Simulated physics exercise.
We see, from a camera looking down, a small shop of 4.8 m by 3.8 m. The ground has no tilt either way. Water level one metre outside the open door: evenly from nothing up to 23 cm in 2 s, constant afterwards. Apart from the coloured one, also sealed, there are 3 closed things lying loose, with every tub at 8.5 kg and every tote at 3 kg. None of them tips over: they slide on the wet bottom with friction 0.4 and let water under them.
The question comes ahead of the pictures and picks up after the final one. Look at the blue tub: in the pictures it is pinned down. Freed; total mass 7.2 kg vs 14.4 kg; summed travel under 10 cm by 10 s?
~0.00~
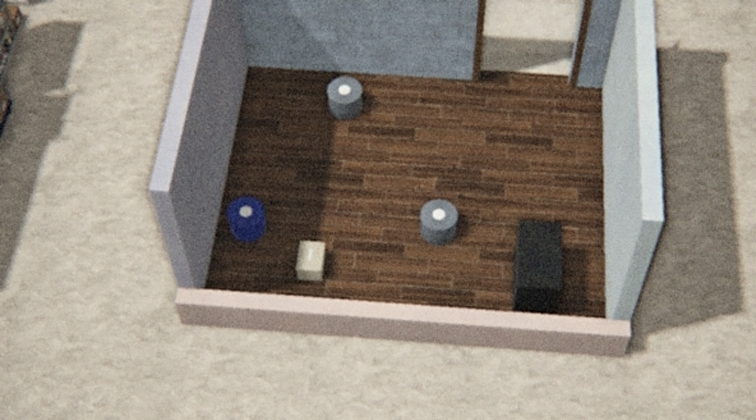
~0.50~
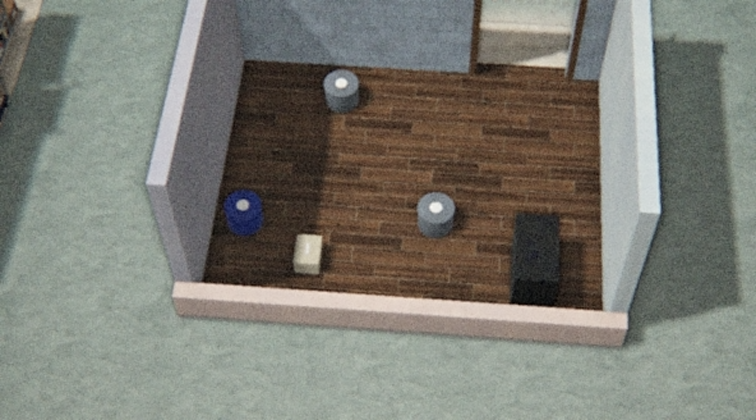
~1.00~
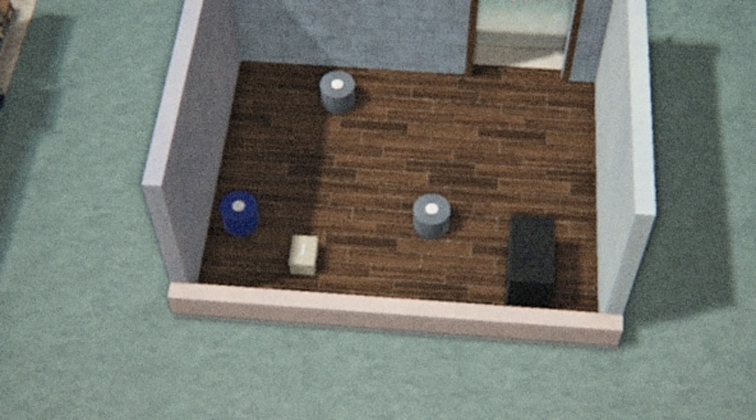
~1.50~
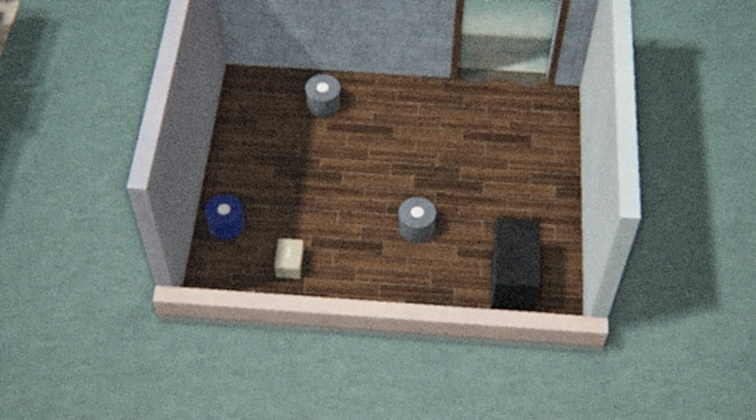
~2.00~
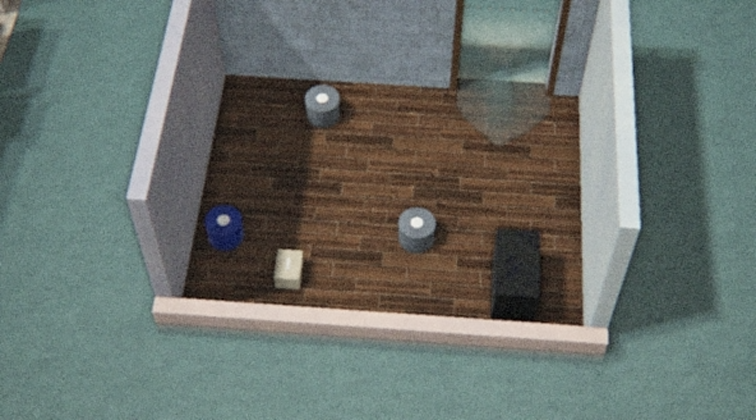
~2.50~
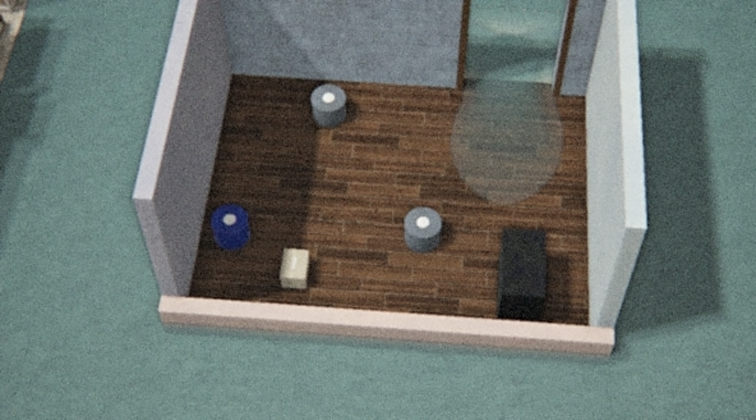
Neither passes.
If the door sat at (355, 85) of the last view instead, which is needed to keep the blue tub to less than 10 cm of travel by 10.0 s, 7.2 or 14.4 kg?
Result: Neither option suffices.
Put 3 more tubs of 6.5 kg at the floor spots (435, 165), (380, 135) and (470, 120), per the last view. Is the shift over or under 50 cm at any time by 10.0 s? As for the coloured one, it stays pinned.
One by one: Too far, not far enough and too far.
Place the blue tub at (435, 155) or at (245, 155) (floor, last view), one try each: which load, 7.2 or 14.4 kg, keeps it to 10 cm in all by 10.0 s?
Note, in order: None OK; none OK.
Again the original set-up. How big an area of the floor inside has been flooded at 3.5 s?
Somewhere around 7.5 m2, roughly.
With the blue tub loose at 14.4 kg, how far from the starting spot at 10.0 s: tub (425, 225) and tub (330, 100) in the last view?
250 cm and 0 cm respectively.
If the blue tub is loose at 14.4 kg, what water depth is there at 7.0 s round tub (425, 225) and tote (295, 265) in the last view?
Depth approx. 8 cm / 11 cm.
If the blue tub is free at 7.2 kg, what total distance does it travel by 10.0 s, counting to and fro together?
250 cm, roughly.
After 3.5 s the blue tub would be 0 cm from its start with 7.2 kg and 0 cm from its start with 14.4 kg; 0 cm of water round it then.
After 4.5 s the blue tub would be 0 cm from its start with 7.2 kg and 0 cm from its start with 14.4 kg; 0 cm of water round it then.
After 7.0 s the blue tub would be 2 cm from its start with 7.2 kg and 0 cm from its start with 14.4 kg; 4 cm of water round it then.
After 10.0 s the blue tub would be 249 cm from its start with 7.2 kg and 177 cm from its start with 14.4 kg; 5 cm of water round it then.
